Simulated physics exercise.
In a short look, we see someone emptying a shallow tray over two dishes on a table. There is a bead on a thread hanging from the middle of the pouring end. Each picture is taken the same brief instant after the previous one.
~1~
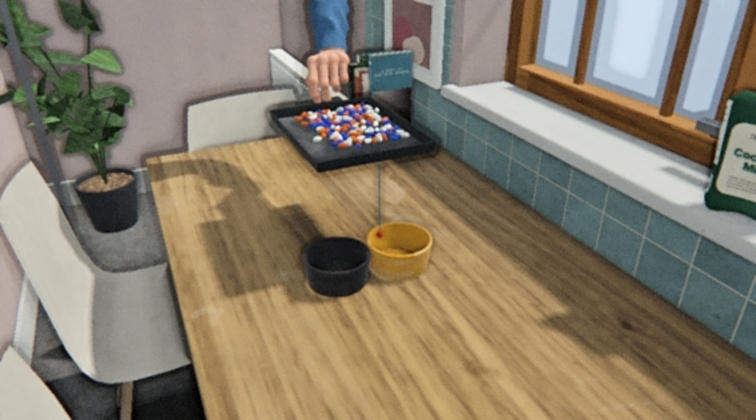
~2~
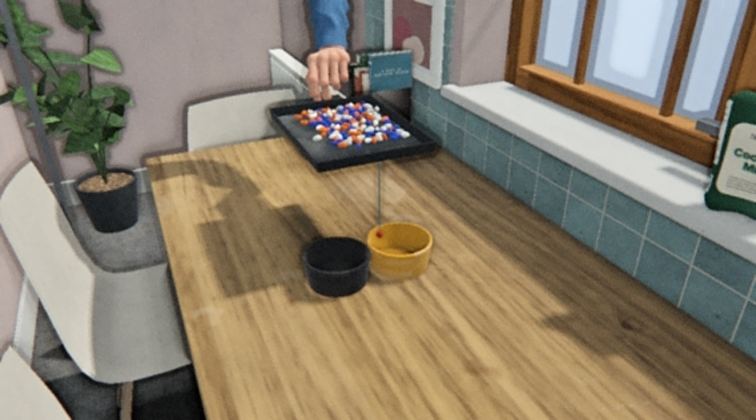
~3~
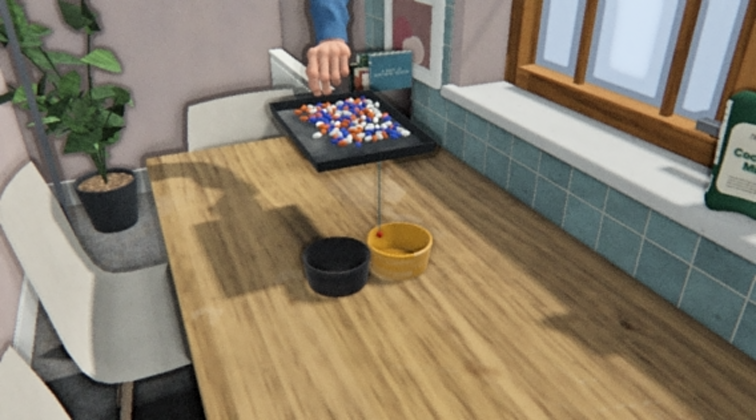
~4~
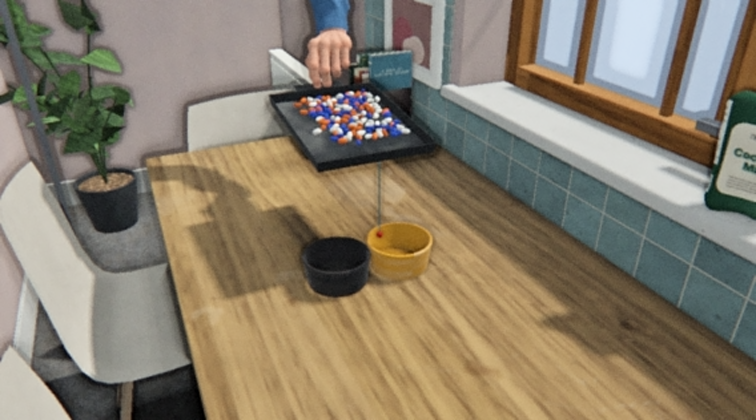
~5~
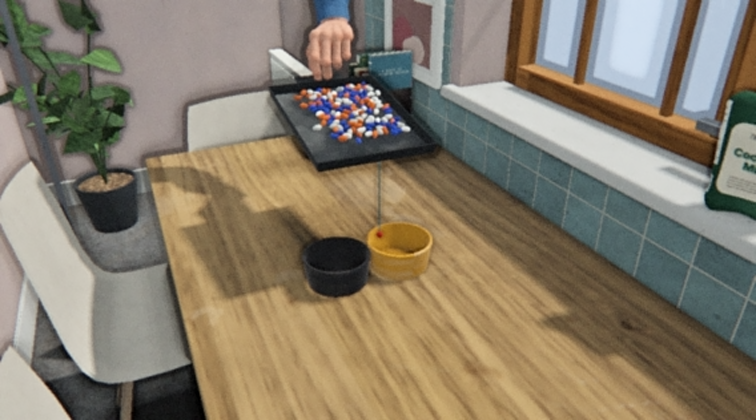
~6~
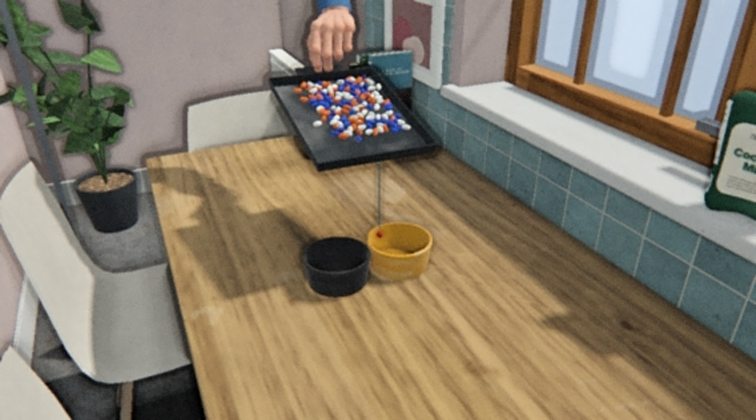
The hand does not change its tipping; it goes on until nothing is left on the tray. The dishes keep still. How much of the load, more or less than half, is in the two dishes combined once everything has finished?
So the dishes get the minority of the load, I reckon.
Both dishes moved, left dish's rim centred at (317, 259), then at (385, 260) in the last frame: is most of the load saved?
Short of half, then the bulk of it.
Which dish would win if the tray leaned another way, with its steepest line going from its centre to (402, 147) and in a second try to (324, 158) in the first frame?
The right-side dish, then the left-side dish.
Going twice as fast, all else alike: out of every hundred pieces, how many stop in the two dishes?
I'd expect near 20 per cent.
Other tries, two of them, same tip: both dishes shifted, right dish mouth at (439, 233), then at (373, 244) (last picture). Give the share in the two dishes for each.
40 % and 10 %.
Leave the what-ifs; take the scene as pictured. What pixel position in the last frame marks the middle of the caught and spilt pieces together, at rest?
The centre comes to rest close to (415, 291).
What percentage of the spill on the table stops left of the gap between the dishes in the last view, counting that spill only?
Close to 10 in a hundred.
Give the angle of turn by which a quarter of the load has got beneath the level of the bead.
At roughly 105°.
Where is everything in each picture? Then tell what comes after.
Corners of the pouring end (318, 162) and (434, 141), level; middle of the load (353, 124), jelly beans; left dish (349, 282); right dish (414, 265); bead on its thread (380, 235), in the first frame.
Corners of the pouring end (318, 162) and (434, 141), level; middle of the load (353, 123), in the second frame.
Corners of the pouring end (318, 162) and (434, 141), tipped barely, level across its low end; middle of the load (353, 120), in the third frame.
Corners of the pouring end (318, 162) and (435, 142), tipped a little, level across its low end; middle of the load (353, 115), in the fourth frame.
Corners of the pouring end (319, 162) and (435, 142), tipped a little, level across its low end; middle of the load (353, 110), in the fifth frame.
Corners of the pouring end (319, 162) and (435, 143), tipped a little, level across its low end; middle of the load (354, 105); left dish (349, 282); right dish (414, 265), in the sixth frame.
Just after the last frame, tray tipped steeply; almost all on the tray; just a few in the air.
A moment on, tray tipped right over; the larger part on the tray; just a few in the right dish; roughly a quarter outside both; about a tenth in the air.
Further on, tray tipped past a quarter turn; about a tenth in the left dish; roughly a quarter in the right dish; the larger part outside both.
When it is over, tray tipped past a quarter turn; about a tenth in the left dish; roughly a quarter in the right dish; the larger part outside both.
